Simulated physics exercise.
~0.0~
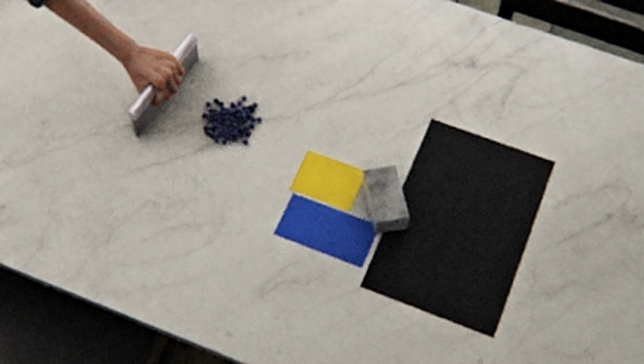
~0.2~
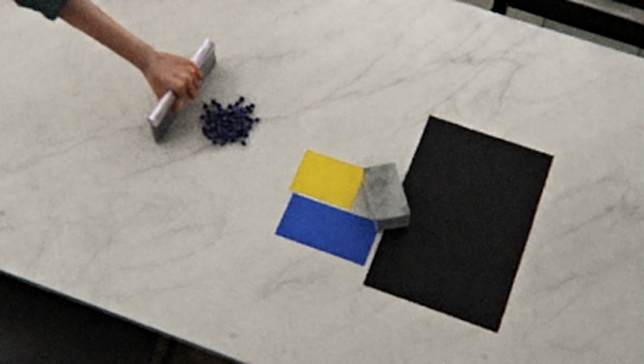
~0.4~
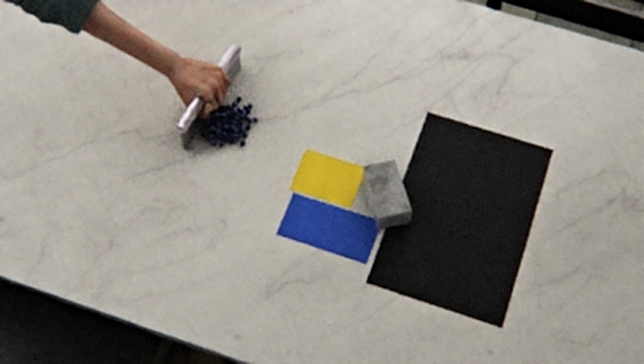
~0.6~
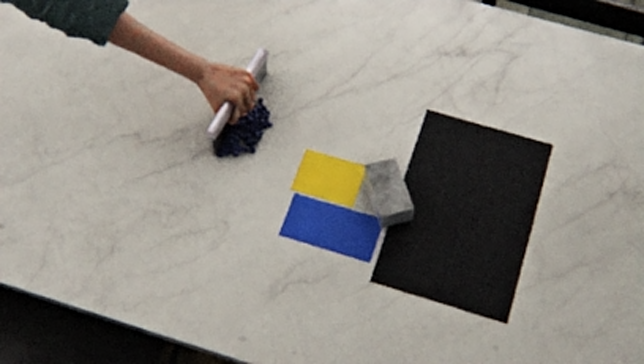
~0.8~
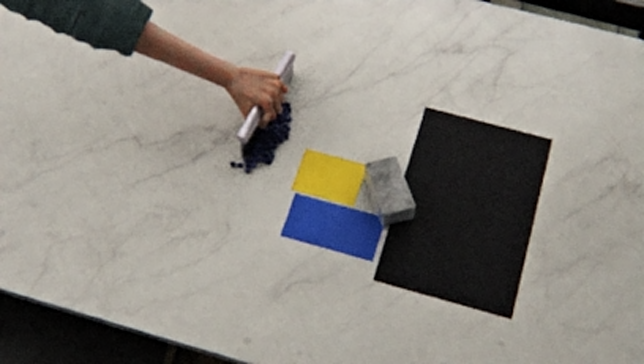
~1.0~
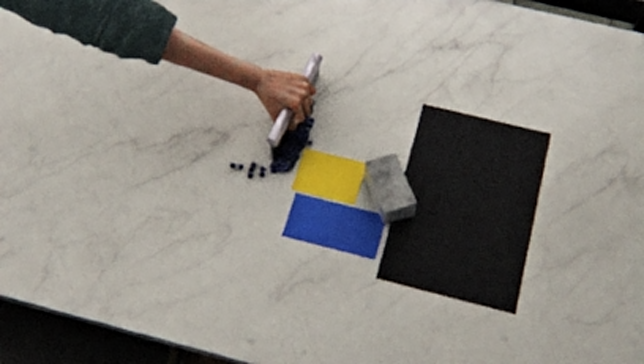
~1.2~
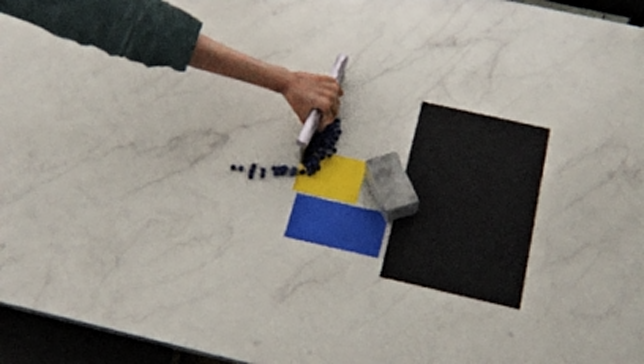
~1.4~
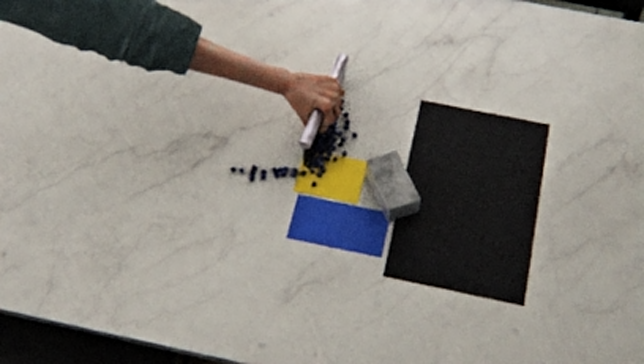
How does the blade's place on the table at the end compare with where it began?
It starts toward the upper left, to the left of the pile of blueberries. By the end it is well to the right and slightly lower, at the upper edge of the yellow mat.
